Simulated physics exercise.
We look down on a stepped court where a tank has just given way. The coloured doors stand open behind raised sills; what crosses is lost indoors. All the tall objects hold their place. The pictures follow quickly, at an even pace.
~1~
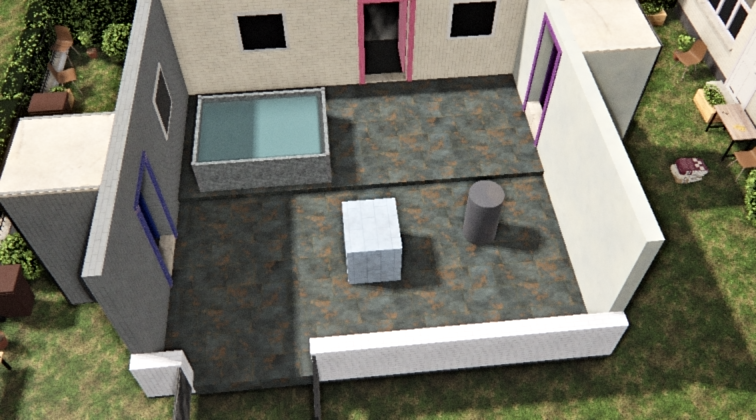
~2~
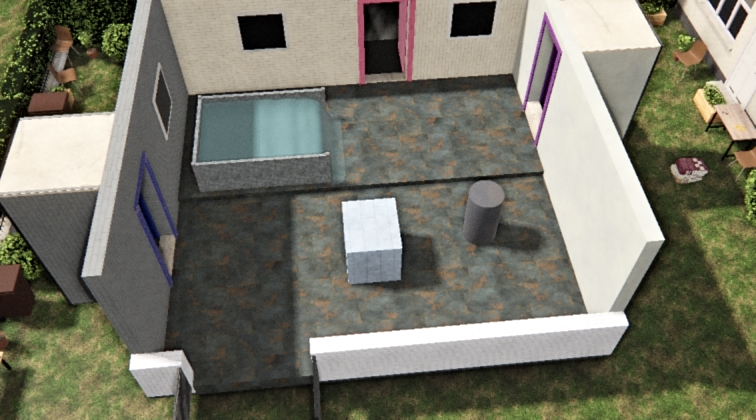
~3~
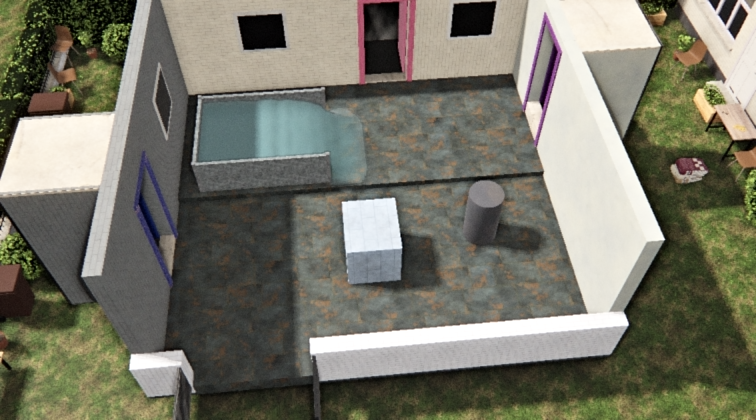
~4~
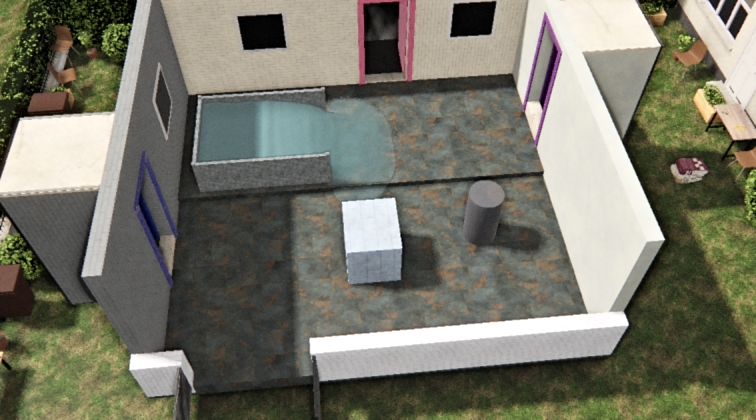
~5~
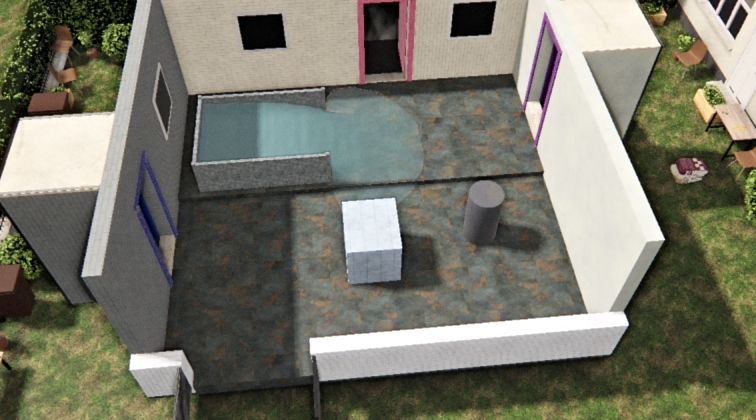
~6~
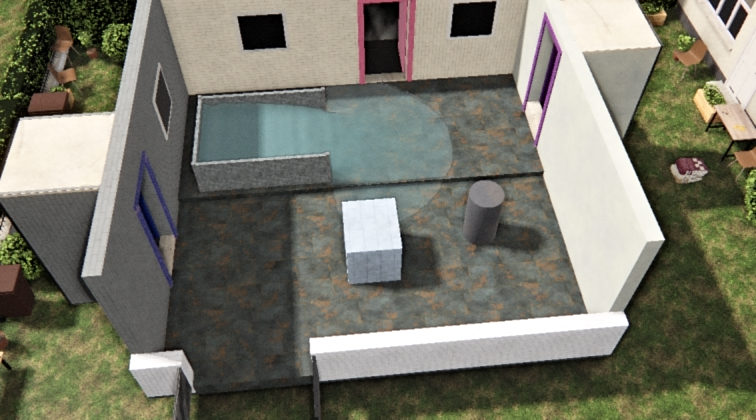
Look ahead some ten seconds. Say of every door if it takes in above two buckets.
One by one: The purple door holds within the limit; the blue door holds within the limit; the pink door floods.
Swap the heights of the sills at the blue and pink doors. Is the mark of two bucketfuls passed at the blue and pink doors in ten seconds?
One by one: Blue door passes that mark; pink door stays under.
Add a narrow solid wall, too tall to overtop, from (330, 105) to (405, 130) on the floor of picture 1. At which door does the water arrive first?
It is the purple door.
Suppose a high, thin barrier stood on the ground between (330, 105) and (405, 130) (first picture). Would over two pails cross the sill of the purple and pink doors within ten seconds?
Then: Purple is under, pink keeps below it.
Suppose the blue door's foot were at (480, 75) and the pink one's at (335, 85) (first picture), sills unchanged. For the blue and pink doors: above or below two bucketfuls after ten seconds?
One by one: The blue door takes more; the pink door lets less in.
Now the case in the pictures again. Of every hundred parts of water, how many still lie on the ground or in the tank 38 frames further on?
Near 96 in a hundred.
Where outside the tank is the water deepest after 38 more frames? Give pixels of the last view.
Close to (587, 336).
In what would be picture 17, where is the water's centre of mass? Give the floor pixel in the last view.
I would point to (375, 149).
A moment on, water covers 40 % of the floor; the purple door wet at the sill, nothing in, the blue door not reached, the pink door under two buckets in.
Next, water covers 45 % of the floor; the purple door wet at the sill, nothing in, the blue door not reached, the pink door over two buckets in.
Then, water covers 50 % of the floor; the purple door wet at the sill, nothing in, the blue door not reached, the pink door over two buckets in.
Later, water covers 70 % of the floor; the purple door wet at the sill, nothing in, the blue door not reached, the pink door far over two buckets in.
In the end, water covers 95 % of the floor; the purple door wet at the sill, nothing in, the blue door wet at the sill, nothing in, the pink door far over two buckets in.
